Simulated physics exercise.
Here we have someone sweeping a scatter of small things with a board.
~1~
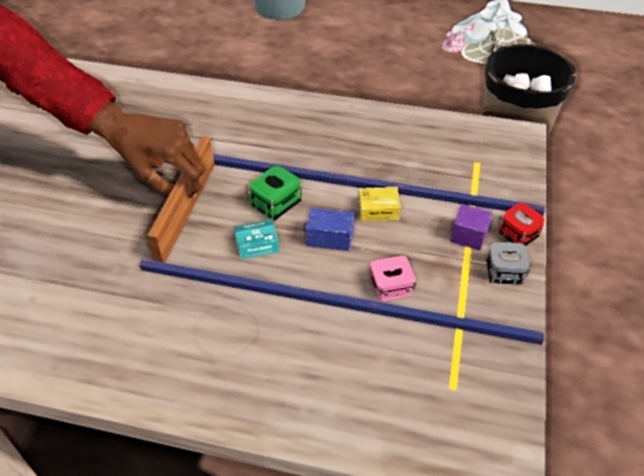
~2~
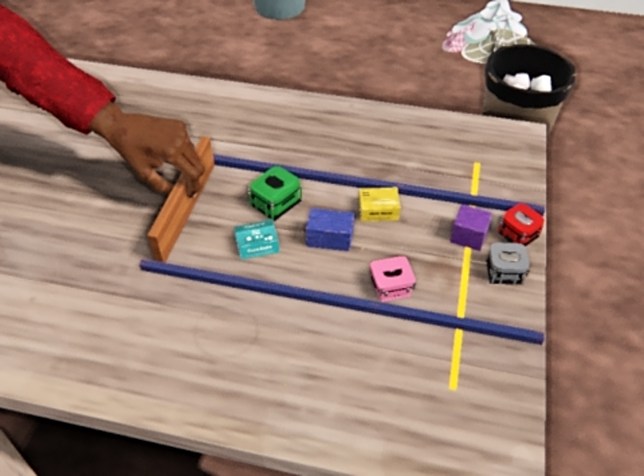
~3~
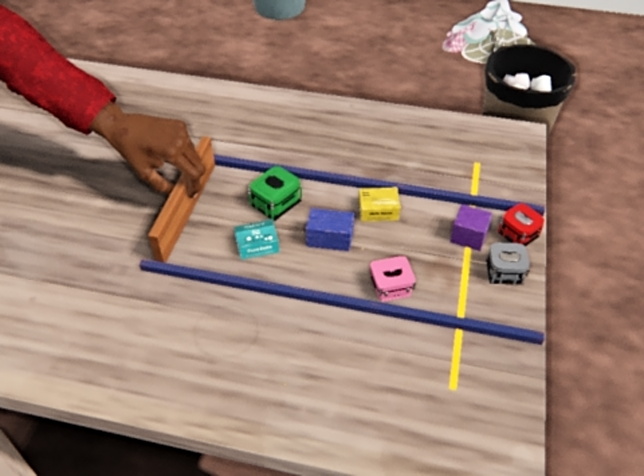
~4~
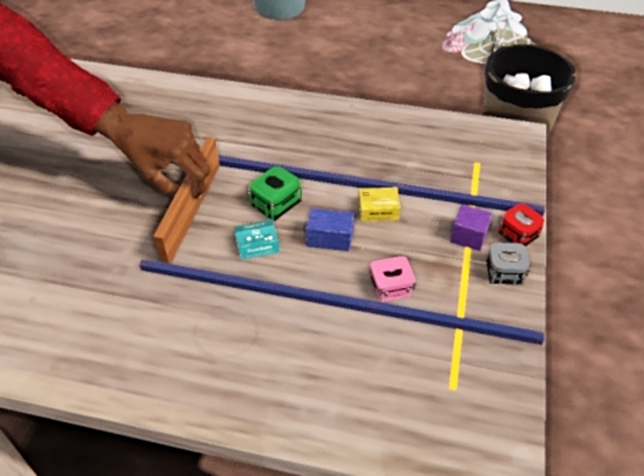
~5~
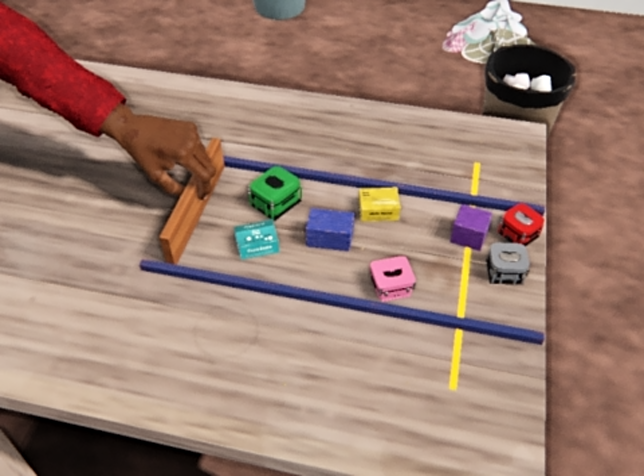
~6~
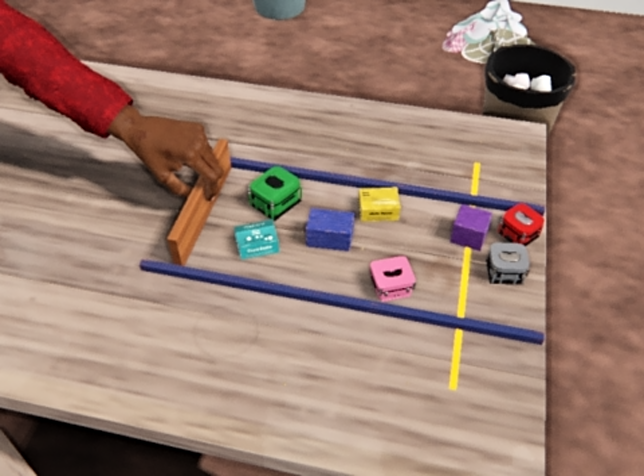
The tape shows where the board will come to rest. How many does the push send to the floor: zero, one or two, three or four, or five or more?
Outcome: The number that fall off is one or two.
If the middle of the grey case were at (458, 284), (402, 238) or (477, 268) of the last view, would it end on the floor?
The grey case comes down; holds on; does not fall.
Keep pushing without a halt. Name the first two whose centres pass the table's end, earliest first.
The order is the red case, then the purple block.
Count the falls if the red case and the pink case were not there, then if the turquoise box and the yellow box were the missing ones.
The counts: 1 and 1.
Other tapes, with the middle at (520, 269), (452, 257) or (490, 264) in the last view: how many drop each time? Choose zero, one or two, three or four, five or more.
Taking them in turn, five or more; one to two; five or more.
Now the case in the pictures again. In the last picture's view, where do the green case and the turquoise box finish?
First (491, 222), then (485, 288).
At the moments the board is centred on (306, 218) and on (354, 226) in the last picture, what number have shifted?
At the one place 3, at the other 5.
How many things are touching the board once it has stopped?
In contact: 3.
Early on, none off yet; red case at rest near (521, 226); grey case at rest near (507, 264); purple block at rest near (471, 228).
Finally, the number that fall off is one or two; lost, purple block and red case.
